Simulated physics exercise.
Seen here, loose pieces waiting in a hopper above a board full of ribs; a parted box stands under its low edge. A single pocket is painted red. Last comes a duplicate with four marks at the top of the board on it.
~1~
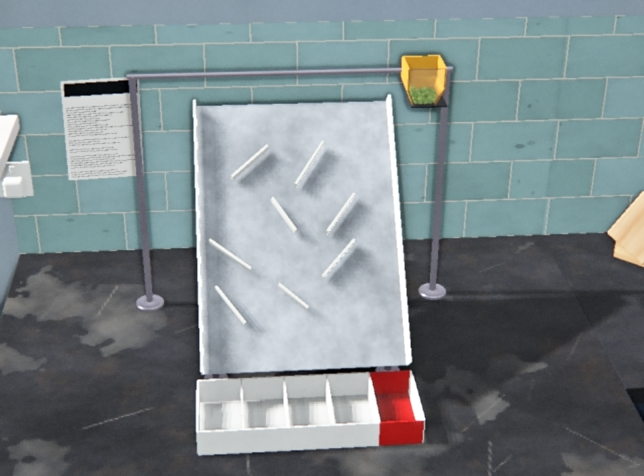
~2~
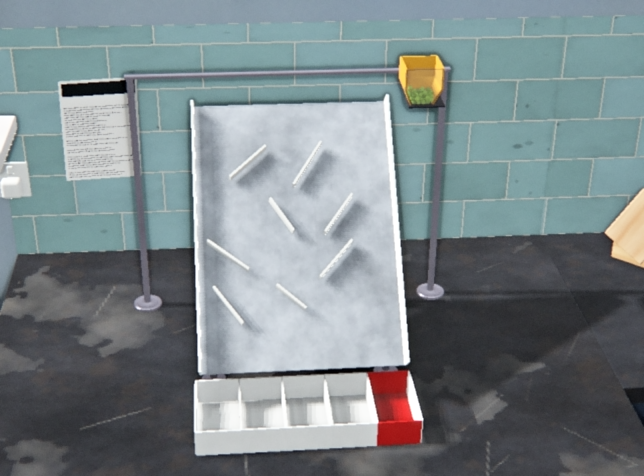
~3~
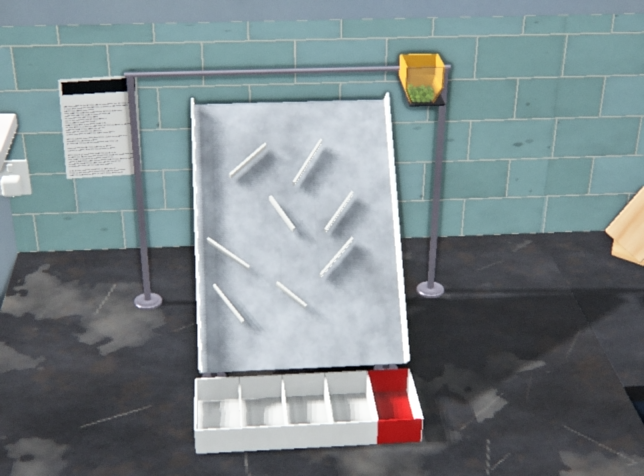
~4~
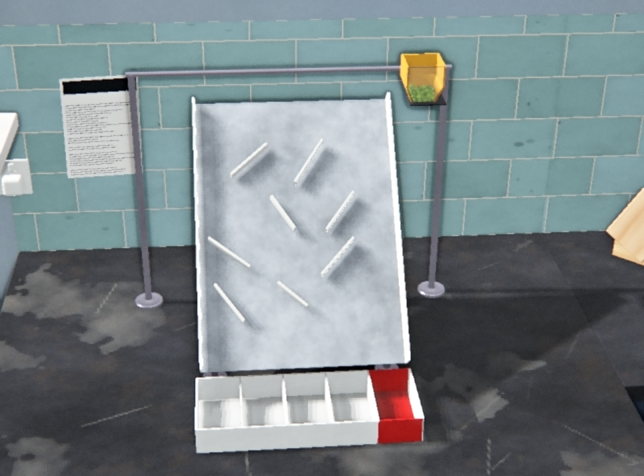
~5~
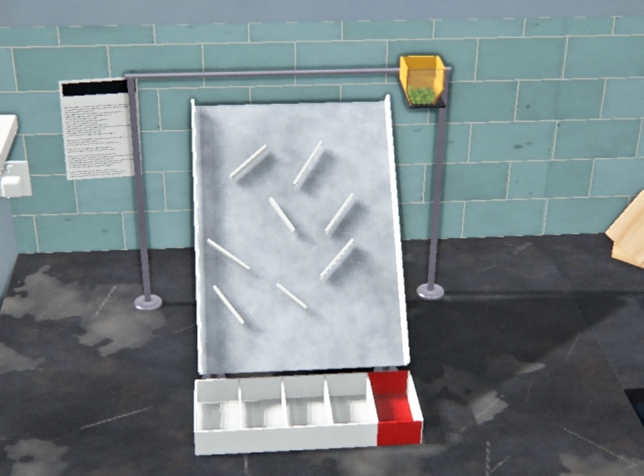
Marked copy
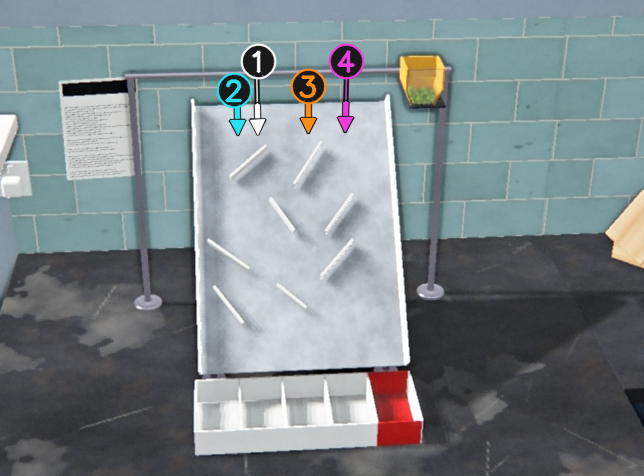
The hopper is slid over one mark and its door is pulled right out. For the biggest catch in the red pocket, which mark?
The best mark is 4.
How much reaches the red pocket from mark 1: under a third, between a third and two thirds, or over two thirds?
Mark 1 gives under a third.
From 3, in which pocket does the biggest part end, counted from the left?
The fourth from the left.
On the marked copy, mark 1 meets the board at (257, 129); mark 2 meets the board at (237, 129); mark 3 meets the board at (308, 127); mark 4 meets the board at (345, 126).
Choosing 1, just a few in the red pocket, almost all in other pockets, about a tenth outside the box.
Choosing 2, not one piece in the red pocket, almost all in other pockets, about a tenth outside the box.
Choosing 3, just a few in the red pocket, almost all in other pockets.
Choosing 4, roughly a third in the red pocket, roughly half in other pockets, about a tenth outside the box.
